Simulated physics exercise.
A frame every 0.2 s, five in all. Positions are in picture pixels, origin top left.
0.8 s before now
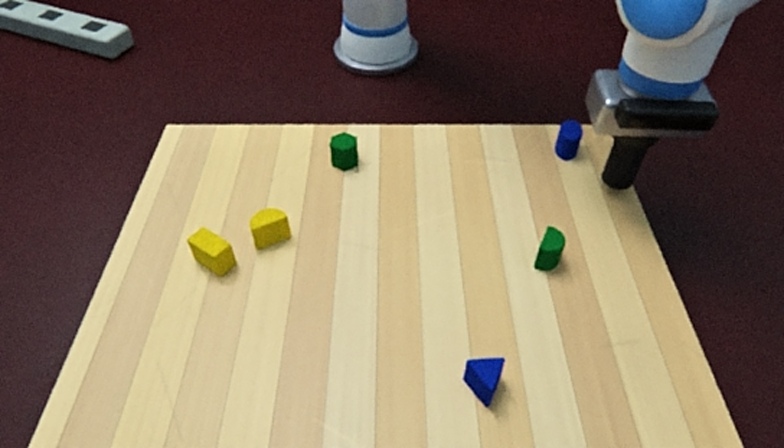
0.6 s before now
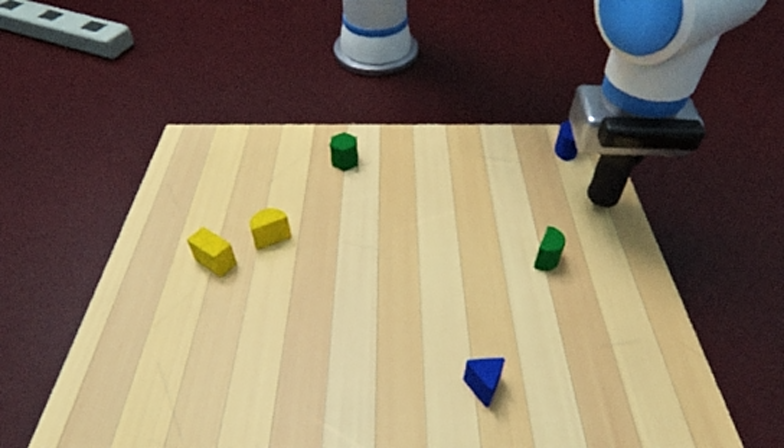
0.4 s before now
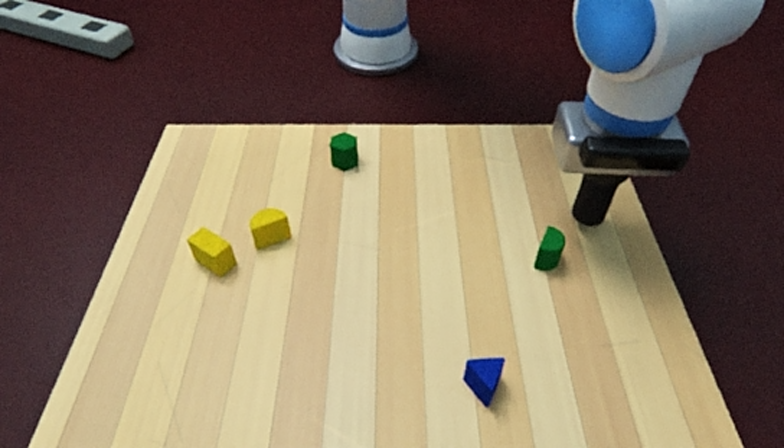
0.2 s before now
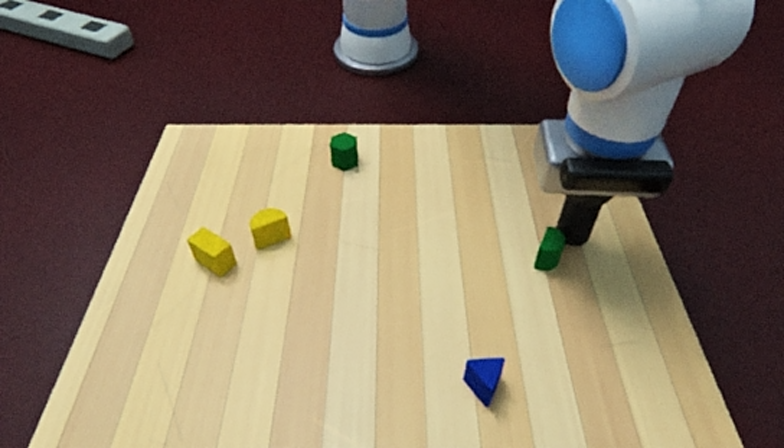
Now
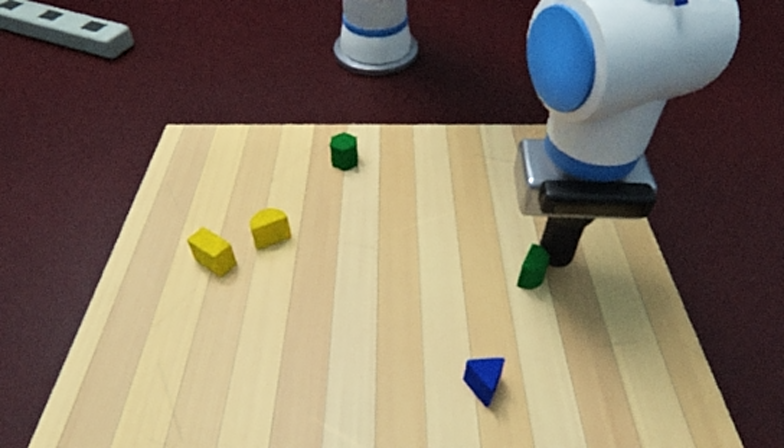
A robot arm moved its dark rod down and to the left across a striped wooden board, then nudged the green D-shaped block slightly down and left while the yellow blocks stayed put.
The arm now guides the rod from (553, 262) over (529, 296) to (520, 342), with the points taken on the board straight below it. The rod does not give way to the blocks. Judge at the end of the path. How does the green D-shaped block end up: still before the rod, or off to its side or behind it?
Shed along the way.
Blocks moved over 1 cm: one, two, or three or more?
That's one.
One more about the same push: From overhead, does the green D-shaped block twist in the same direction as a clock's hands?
In short: Yes.
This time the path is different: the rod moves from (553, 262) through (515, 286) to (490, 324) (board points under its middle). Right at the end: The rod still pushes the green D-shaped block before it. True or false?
Answer: True.
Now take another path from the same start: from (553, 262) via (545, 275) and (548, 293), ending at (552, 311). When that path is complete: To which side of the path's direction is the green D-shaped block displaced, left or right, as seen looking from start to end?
Displaced right.
What follows on the original path. One third of the way, rod (537, 276); green D-shaped block (516, 280).
Two thirds of the way, rod (528, 304); green D-shaped block (498, 302), turned 35° clockwise.
At the end, rod (523, 335); blue three-sided block in place; green D-shaped block (485, 314), turned 90° clockwise.
